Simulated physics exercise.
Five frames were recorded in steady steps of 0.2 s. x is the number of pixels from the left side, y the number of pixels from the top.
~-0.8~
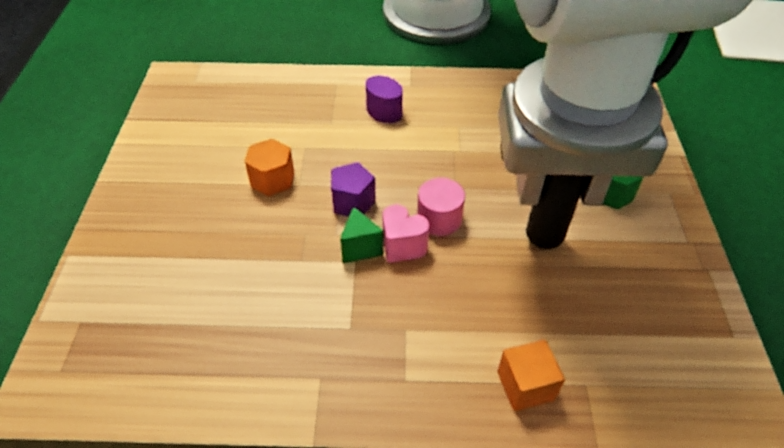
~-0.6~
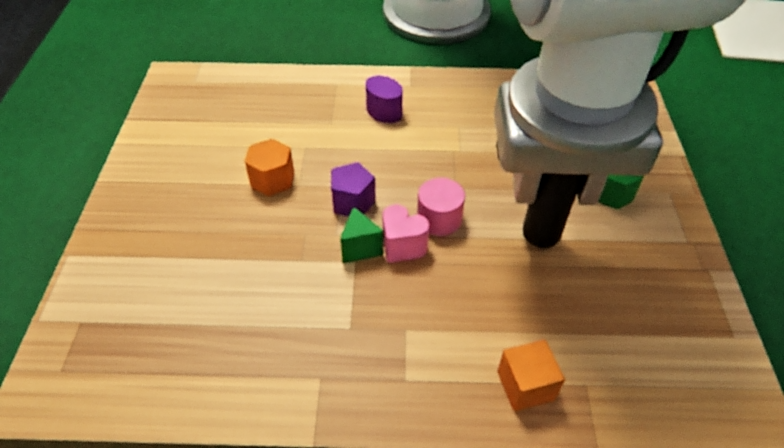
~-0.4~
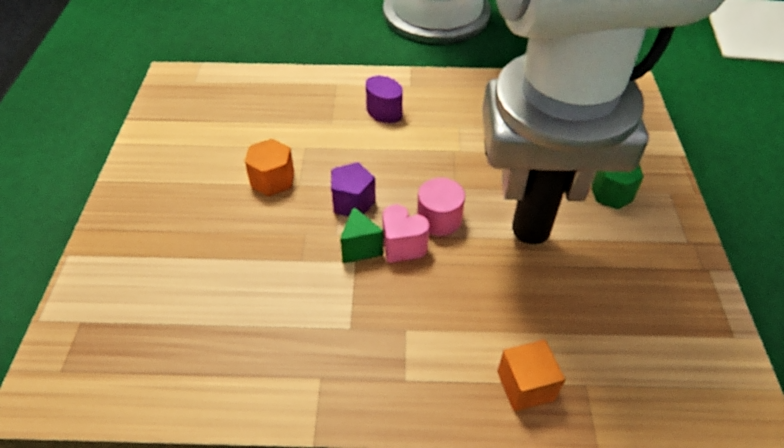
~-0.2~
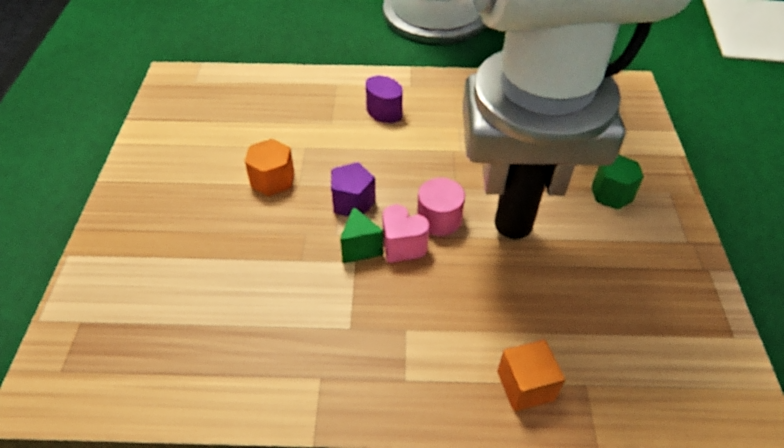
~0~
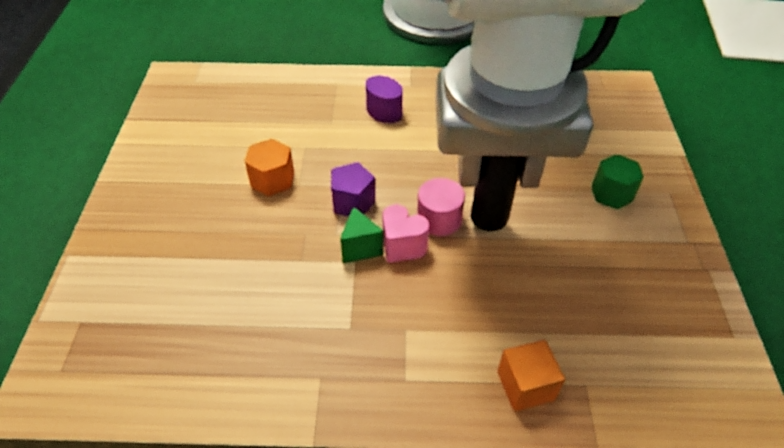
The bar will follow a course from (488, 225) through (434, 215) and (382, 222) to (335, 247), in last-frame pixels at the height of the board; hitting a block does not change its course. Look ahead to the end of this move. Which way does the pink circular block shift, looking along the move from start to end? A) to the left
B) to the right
Answer: B.
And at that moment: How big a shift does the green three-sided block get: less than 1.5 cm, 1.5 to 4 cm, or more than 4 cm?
Result: 1.5-4 cm.
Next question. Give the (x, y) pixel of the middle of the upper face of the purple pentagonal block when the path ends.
At (301, 162).
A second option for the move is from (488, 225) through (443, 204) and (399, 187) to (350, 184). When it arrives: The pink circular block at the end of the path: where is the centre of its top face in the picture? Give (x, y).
It should be at about (376, 190).
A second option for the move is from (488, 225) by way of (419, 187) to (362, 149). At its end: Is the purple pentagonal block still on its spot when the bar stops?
Answer: Yes.
The first path, step by step. One third of the way, bar (434, 208); pink circular block (392, 187).
Two thirds of the way, bar (381, 215); purple pentagonal block (307, 166); green three-sided block (357, 228), turned 20° clockwise; pink heart-shaped block (396, 226), turned 35° anticlockwise; pink circular block (342, 184).
At the end, bar (335, 240); purple pentagonal block (301, 162), turned 10° clockwise; green three-sided block (341, 249), turned 65° anticlockwise; pink heart-shaped block (396, 228), turned 45° anticlockwise; pink circular block (315, 192).
